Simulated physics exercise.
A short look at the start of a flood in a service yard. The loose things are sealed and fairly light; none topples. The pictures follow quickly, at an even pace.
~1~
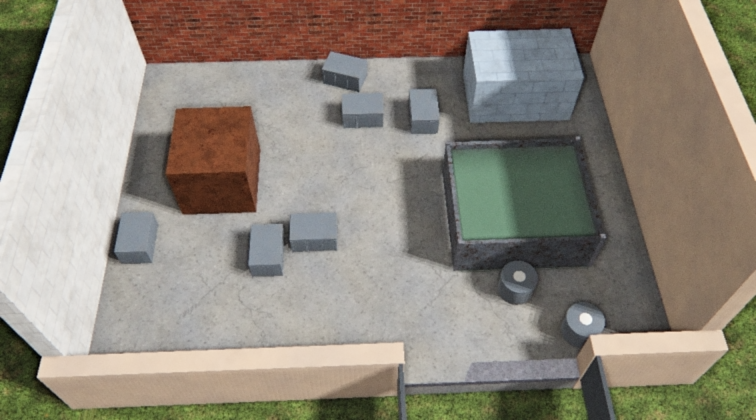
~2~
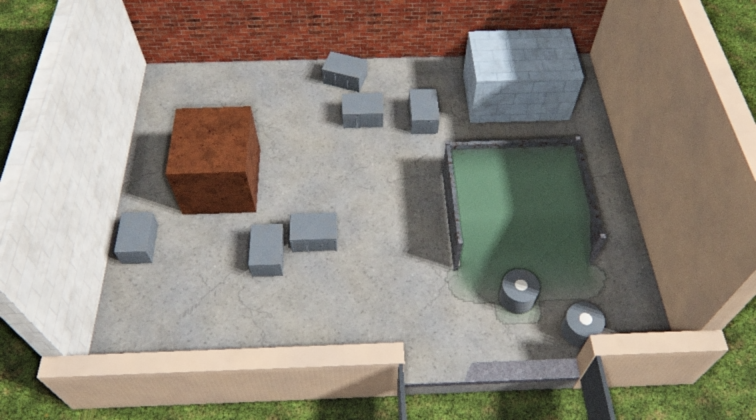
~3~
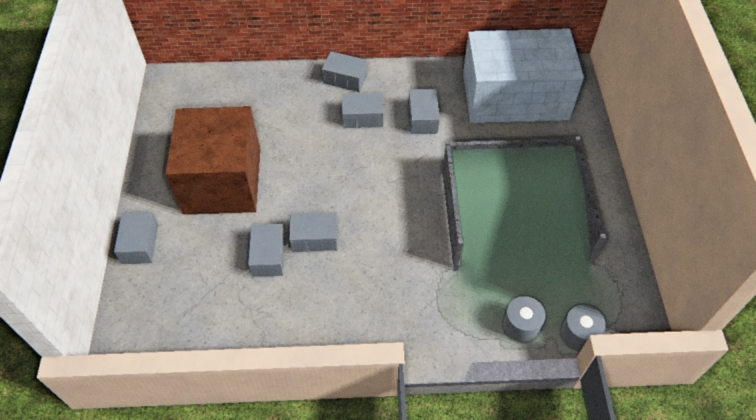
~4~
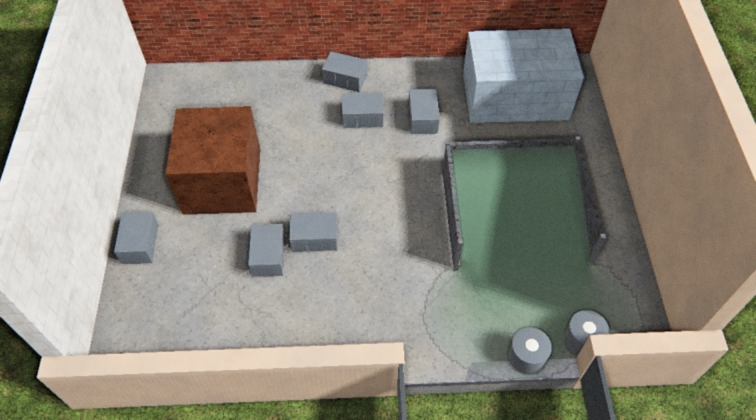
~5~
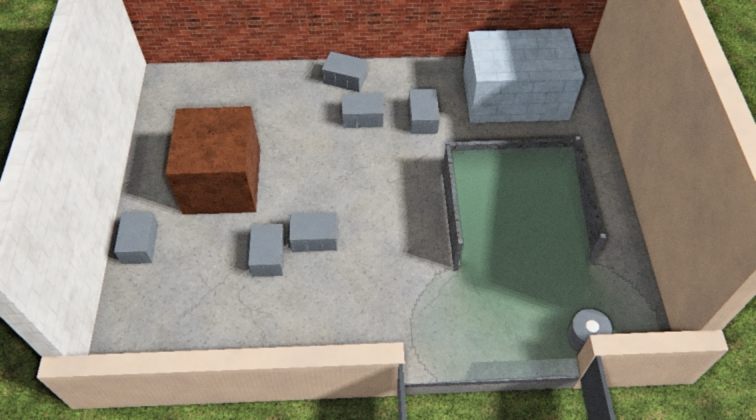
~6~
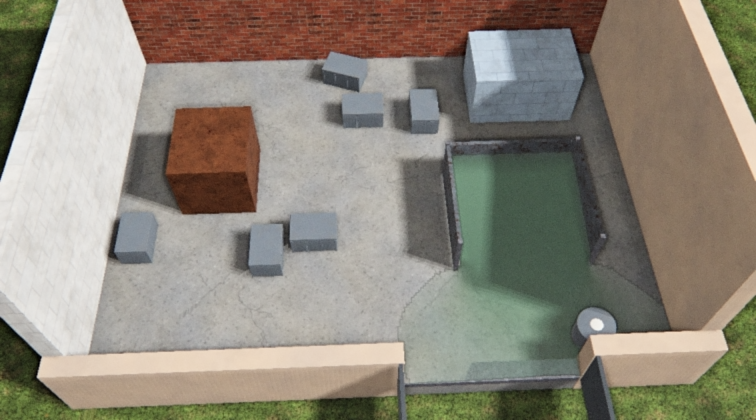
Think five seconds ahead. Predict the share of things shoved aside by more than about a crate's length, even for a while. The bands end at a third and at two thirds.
That comes to less than a third.
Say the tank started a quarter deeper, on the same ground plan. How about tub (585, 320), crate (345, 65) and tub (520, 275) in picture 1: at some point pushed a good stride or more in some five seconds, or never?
In turn: Swept aside, not that far, that far or more.
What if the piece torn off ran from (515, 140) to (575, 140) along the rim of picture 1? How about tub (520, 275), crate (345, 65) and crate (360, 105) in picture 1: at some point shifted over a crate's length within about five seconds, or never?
In turn: Never so far, pushed that far, that far or more.
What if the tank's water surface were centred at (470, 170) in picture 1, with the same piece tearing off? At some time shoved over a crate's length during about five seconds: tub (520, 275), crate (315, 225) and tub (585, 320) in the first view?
In that order: Shifted that much, not that far, moved that far.
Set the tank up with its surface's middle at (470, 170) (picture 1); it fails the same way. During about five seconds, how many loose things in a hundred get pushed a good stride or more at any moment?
Roughly 20 per cent.
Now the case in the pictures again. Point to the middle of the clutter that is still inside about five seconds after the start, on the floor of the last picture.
Near (353, 154).
A moment on, 1 of 8 are well off their spots; 1 afloat.
Next, 2 of 8 are well off their spots; 1 afloat.
Later, 2 of 8 are well off their spots; 1 afloat.
In the end, 2 of 8 are well off their spots, and 2 have been at some point; 1 afloat.
